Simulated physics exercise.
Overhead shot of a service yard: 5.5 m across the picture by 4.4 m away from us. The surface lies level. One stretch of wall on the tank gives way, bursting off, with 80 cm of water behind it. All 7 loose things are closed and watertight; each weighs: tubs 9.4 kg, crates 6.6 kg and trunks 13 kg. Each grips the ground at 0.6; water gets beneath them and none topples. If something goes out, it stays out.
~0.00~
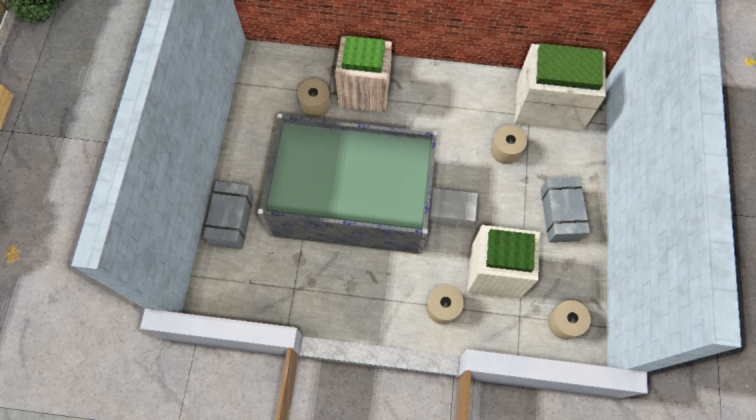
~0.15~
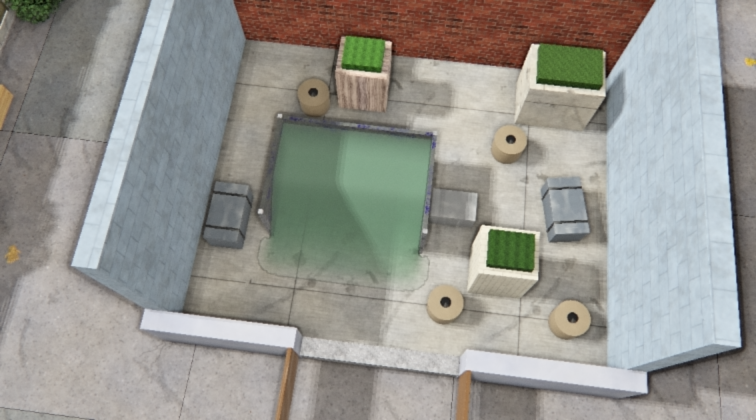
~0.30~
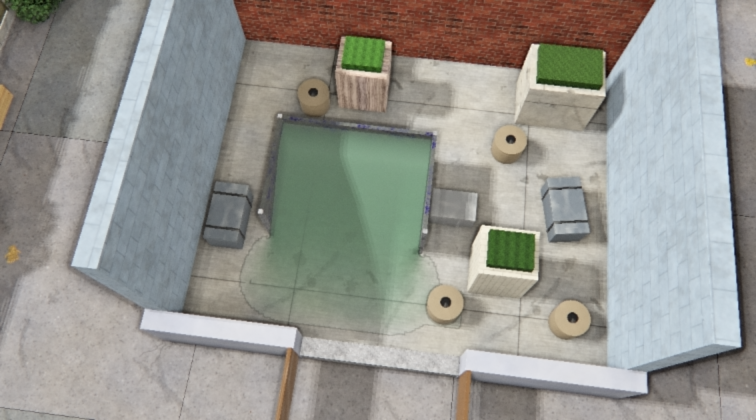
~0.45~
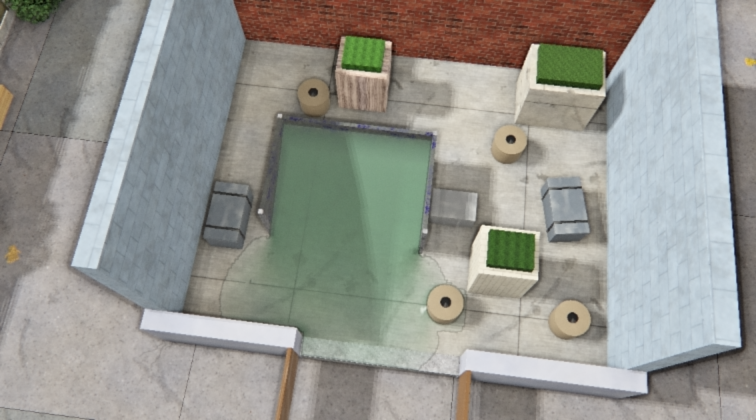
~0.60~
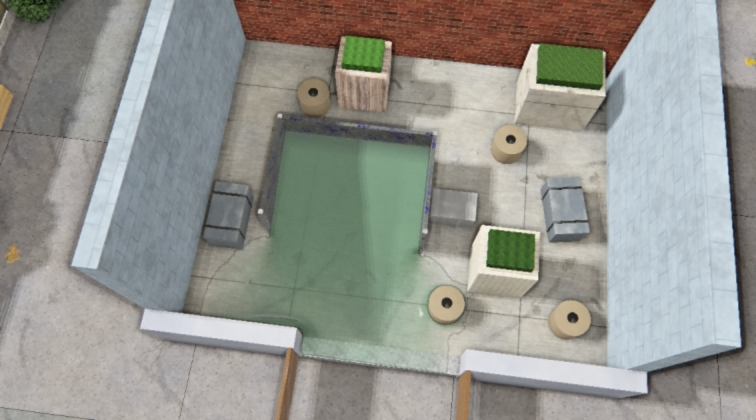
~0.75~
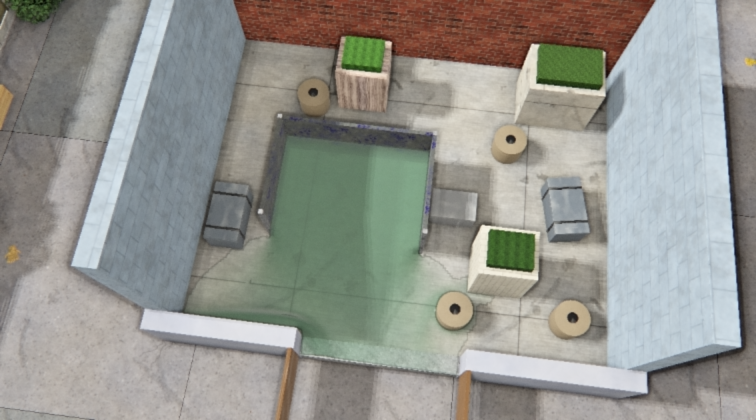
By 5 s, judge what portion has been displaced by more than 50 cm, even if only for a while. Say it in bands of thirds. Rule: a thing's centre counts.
Only a small share, below a third.
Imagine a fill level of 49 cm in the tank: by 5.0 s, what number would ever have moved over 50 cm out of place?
Result: 1.
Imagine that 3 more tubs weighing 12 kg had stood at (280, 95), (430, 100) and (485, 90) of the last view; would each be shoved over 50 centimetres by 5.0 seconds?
Beyond it, within it, within it.
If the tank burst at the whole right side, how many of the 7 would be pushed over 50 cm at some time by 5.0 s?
In that case the number is 5.
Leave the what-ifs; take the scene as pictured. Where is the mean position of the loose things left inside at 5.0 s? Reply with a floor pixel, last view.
I'd put it close to (457, 198) in the last view.
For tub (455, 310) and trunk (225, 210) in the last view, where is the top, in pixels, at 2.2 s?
Somewhere around (541, 327) and (258, 167).
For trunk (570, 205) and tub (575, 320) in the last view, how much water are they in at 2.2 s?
0 and 2 cm.
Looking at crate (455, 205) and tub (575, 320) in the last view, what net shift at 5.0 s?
Shifts in order: 0 cm; 10 cm.
After 1.1 s 1 of 7 are over 50 cm from their spots; 0 afloat.
After 2.2 s 2 of 7 are over 50 cm from their spots; 1 afloat.
After 3.5 s 2 of 7 are over 50 cm from their spots; 1 afloat.
After 5.0 s 2 of 7 are over 50 cm from their spots, and 2 have been at some point; 1 afloat.
